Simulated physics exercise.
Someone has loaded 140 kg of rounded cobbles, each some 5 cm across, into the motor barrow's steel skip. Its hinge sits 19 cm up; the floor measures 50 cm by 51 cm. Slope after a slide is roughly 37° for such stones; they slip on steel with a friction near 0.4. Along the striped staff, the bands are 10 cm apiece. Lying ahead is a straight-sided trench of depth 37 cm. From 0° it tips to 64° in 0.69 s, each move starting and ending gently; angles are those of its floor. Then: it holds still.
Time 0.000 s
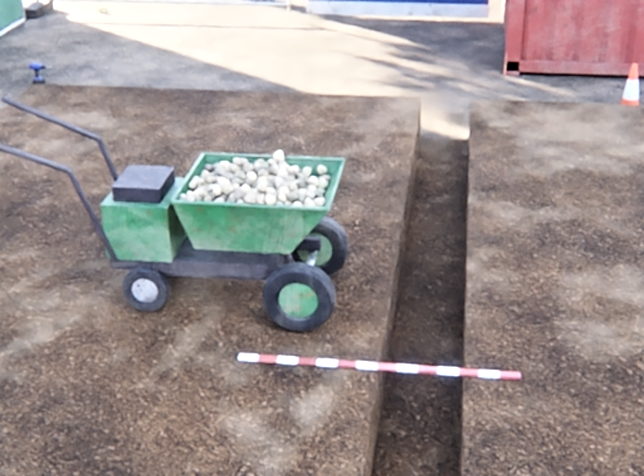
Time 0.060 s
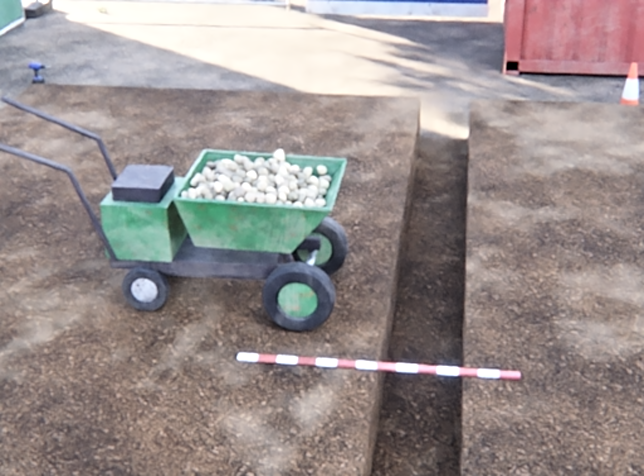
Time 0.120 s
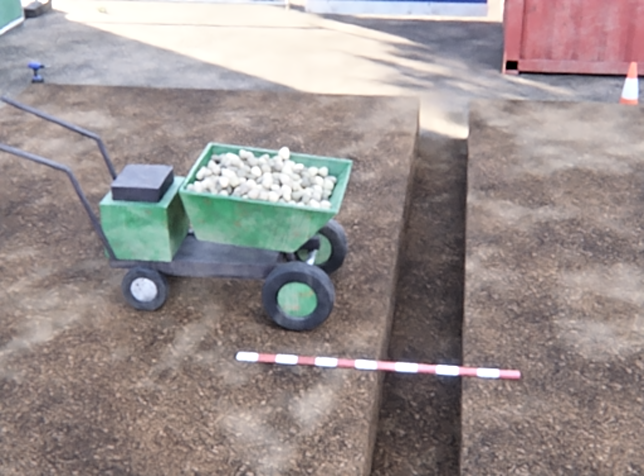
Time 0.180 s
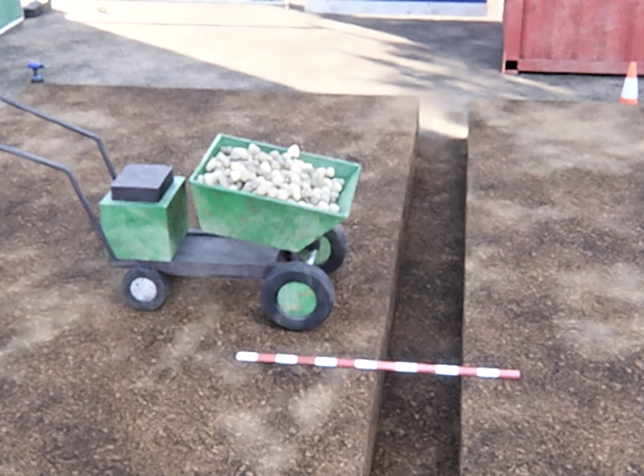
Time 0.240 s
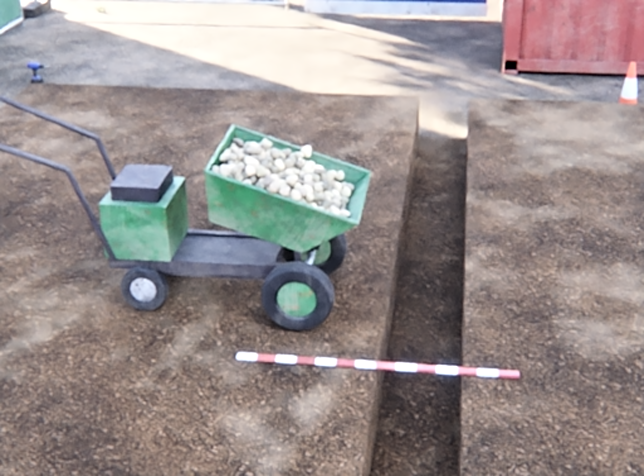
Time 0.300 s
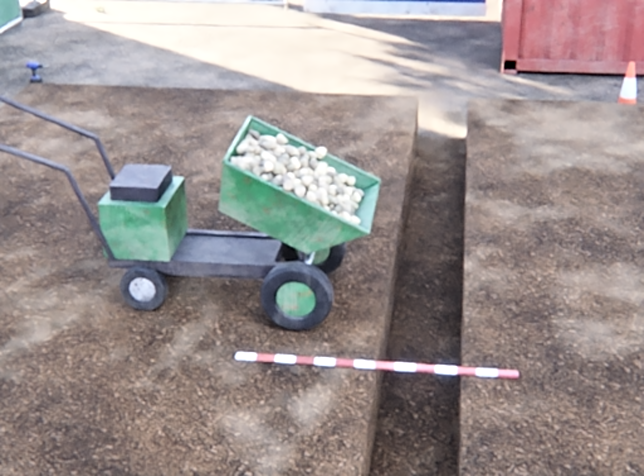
On a patch of bare brown ground beside a narrow trench, a green motor barrow stood still while its skip, heaped with pale rounded stones, tilted steadily forward to the right, its back end rising.
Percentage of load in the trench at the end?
65 per cent.
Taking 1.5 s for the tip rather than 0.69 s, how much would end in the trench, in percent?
That would give about 85 percent.
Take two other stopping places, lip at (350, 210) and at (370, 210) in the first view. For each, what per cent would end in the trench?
The first gives about 50 percent and the second about 30 percent.
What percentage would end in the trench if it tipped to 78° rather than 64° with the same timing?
Then roughly 75 percent.
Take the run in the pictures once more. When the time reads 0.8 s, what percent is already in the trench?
Roughly 25% by that time.
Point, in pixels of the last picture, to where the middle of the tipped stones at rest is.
Roughly at (441, 351).
After 0.5 s the floor is at 54°; 100 % in the skip; the foremost stones are at (389, 244).
After 0.8 s the floor is at 64°; 76 % in the skip, 23 % in the trench, 1 % past the trench; the foremost stones are at (468, 299).
After 1.1 s the floor is at 64°; 36 % in the skip, 39 % in the trench, 25 % past the trench; the foremost stones are at (594, 311).
After 3.1 s the floor is at 64°; 9 % in the skip, 65 % in the trench, 25 % past the trench; the foremost stones are past the picture's edge.
